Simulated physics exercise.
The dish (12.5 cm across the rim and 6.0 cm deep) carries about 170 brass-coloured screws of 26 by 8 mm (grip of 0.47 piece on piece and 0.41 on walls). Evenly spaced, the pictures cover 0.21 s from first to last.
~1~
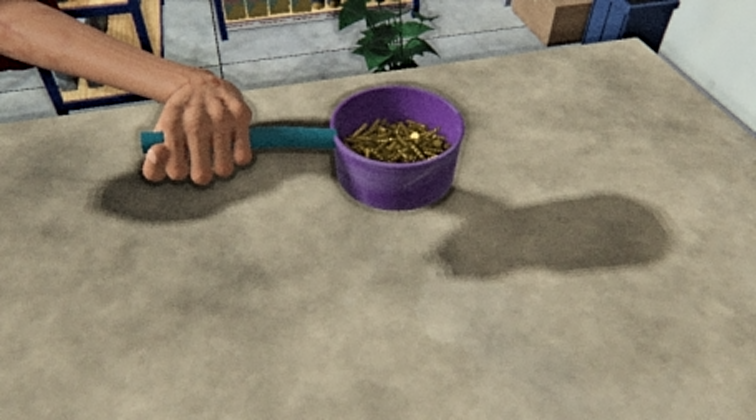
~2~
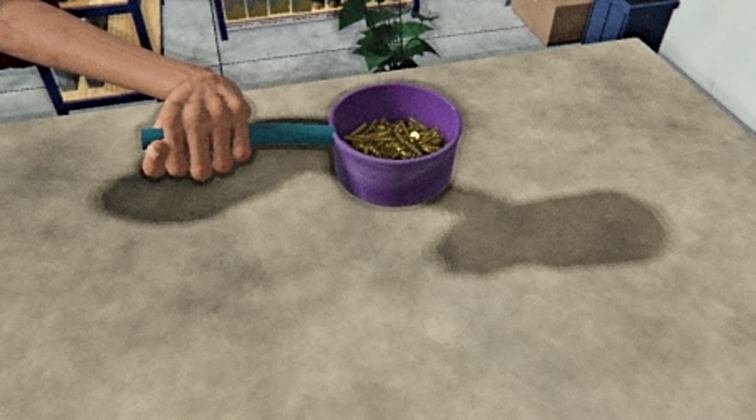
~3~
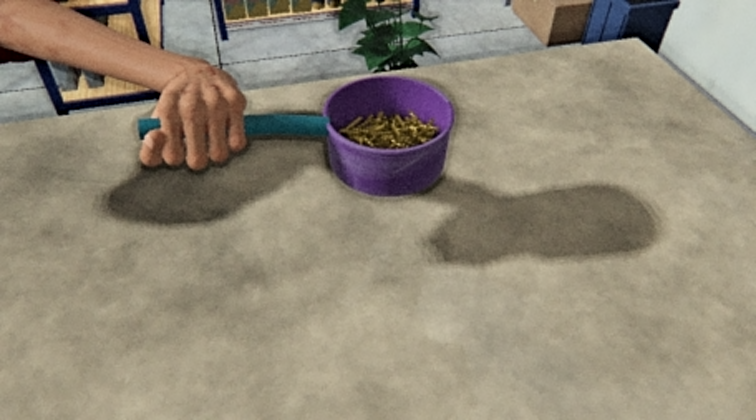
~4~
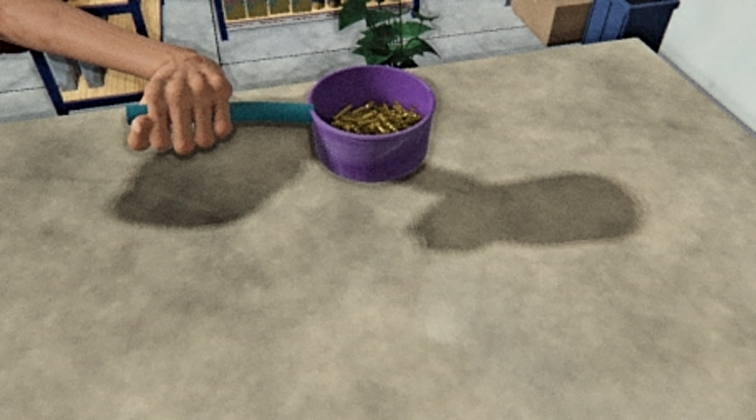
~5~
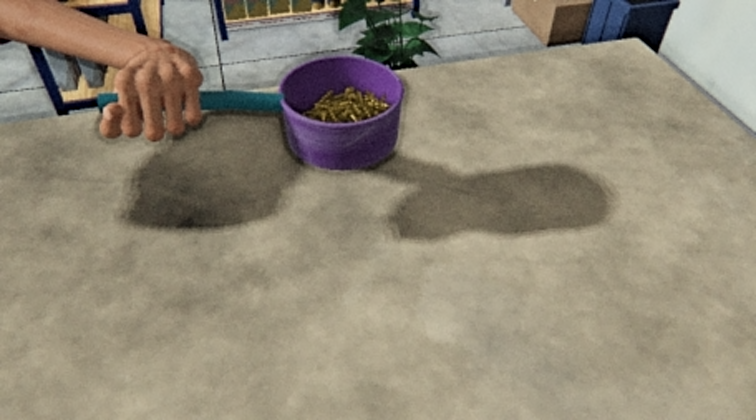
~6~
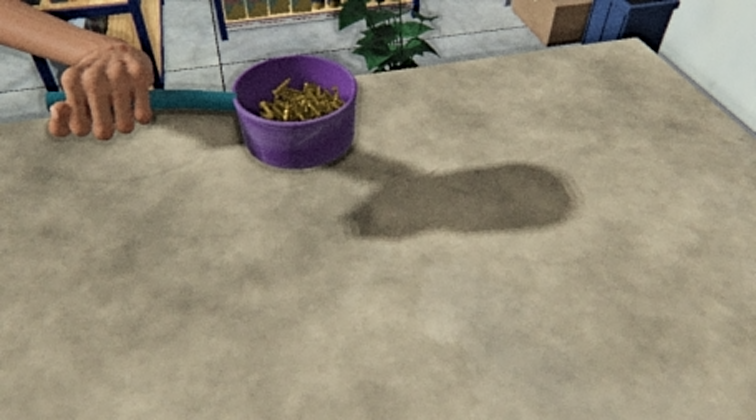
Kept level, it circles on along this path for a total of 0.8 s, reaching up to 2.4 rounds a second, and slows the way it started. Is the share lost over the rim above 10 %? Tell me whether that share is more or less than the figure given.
It is more than the figure given.
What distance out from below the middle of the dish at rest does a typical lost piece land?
Distance: Some 38 cm.
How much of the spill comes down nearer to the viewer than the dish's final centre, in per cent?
Roughly 20 per cent.
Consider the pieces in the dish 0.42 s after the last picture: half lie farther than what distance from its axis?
Near enough 4.5 cm, I'd say.
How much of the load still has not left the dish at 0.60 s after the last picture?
Roughly 85 in a hundred, I'd say.
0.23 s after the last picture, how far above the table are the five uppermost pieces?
Around 20 cm above the table.
Then, 0.23 s after the last picture, dish 100 %; middle of the pieces not yet landed near (341, 235).
Then, 0.42 s after the last picture, dish 90 %, in the air 10 %; middle of the pieces not yet landed near (327, 105).
Then, 0.60 s after the last picture, fallen right of where it stops 5 %, dish 85 %, in the air 5 %; middle of the pieces not yet landed near (186, 177).
Then, 0.77 s after the last picture, fallen left of where it stops 5 %, fallen behind where it stops 5 %, fallen right of where it stops 5 %, dish 85 %; middle of the pieces not yet landed near (205, 193).
In the end, fallen left of where it stops 5 %, fallen behind where it stops 5 %, fallen right of where it stops 5 %, dish 85 %.
